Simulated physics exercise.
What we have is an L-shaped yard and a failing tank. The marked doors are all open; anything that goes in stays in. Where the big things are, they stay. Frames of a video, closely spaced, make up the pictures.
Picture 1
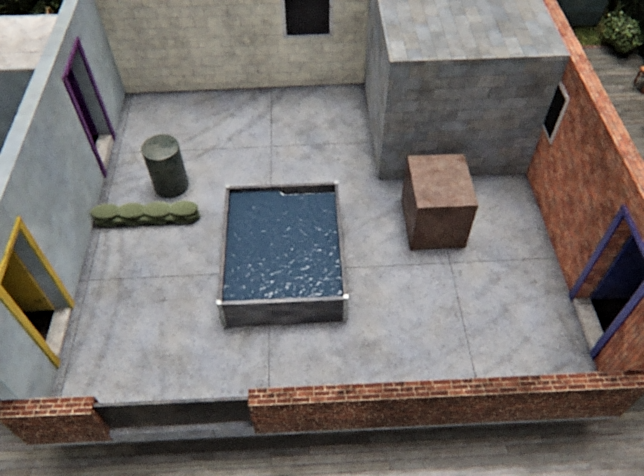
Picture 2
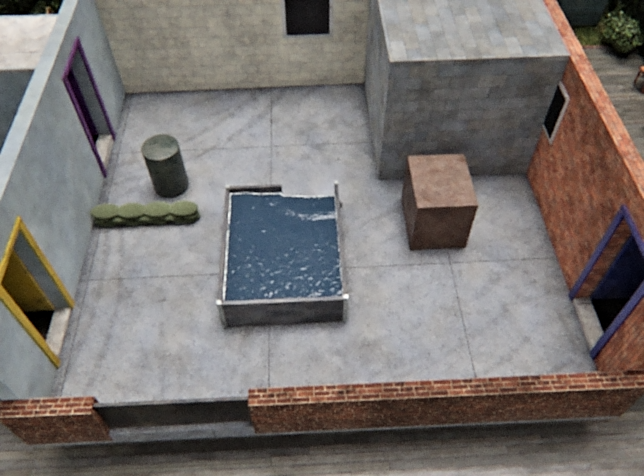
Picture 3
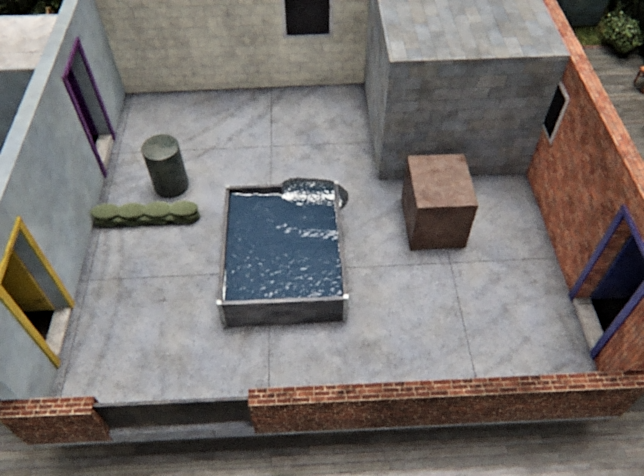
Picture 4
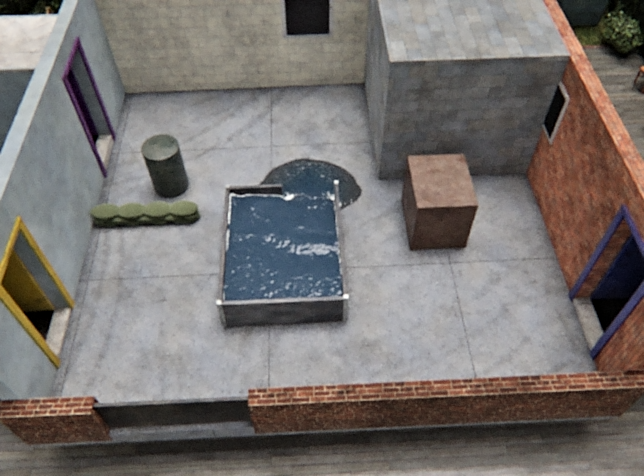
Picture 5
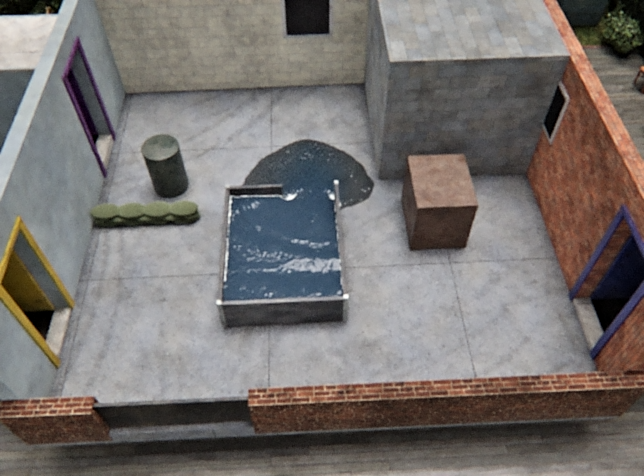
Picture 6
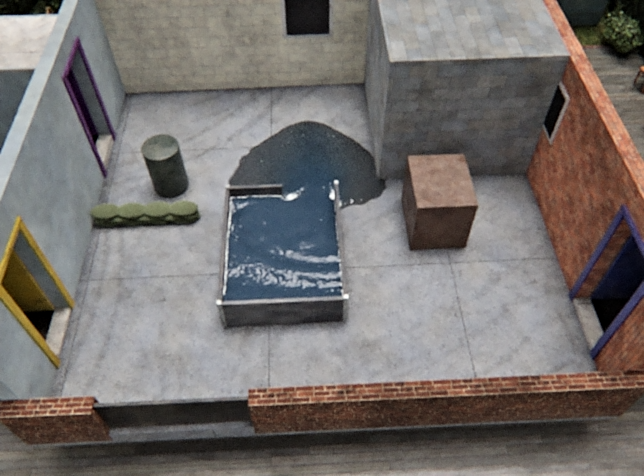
Water pours from a gap in the tank's far side and spreads across the yard.
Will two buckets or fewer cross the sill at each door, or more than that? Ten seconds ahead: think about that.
At the yellow door, two or fewer; at the blue door, two or fewer; at the purple door, two or fewer.
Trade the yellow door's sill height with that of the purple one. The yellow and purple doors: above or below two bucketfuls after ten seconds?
Yellow: Not enough; purple: Too much.
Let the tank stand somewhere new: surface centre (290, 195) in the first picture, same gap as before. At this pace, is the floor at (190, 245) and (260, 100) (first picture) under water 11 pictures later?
Bone-dry, soaked.
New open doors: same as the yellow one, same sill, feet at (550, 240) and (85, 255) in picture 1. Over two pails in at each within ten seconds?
First falls short, then falls short.
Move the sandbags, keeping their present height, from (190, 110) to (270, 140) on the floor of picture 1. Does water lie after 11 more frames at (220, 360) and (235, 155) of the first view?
Point one ends up left alone; point two ends up drenched.
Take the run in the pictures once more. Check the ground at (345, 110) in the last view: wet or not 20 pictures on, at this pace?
Lab note - point status: Swamped.
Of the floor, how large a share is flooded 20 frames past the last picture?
I'd put it at roughly 30 per cent.
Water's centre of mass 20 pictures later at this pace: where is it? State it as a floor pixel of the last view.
Around pixel (281, 182).
A moment on, water covers 20 % of the floor; the yellow door not reached, the blue door not reached, the purple door not reached.
Next, water covers 25 % of the floor; the yellow door not reached, the blue door not reached, the purple door not reached.
Then, water covers 30 % of the floor; the yellow door not reached, the blue door not reached, the purple door not reached.
Later, water covers 40 % of the floor; the yellow door not reached, the blue door not reached, the purple door wet at the sill, nothing in.
In the end, water covers 50 % of the floor; the yellow door wet at the sill, nothing in, the blue door not reached, the purple door wet at the sill, nothing in.
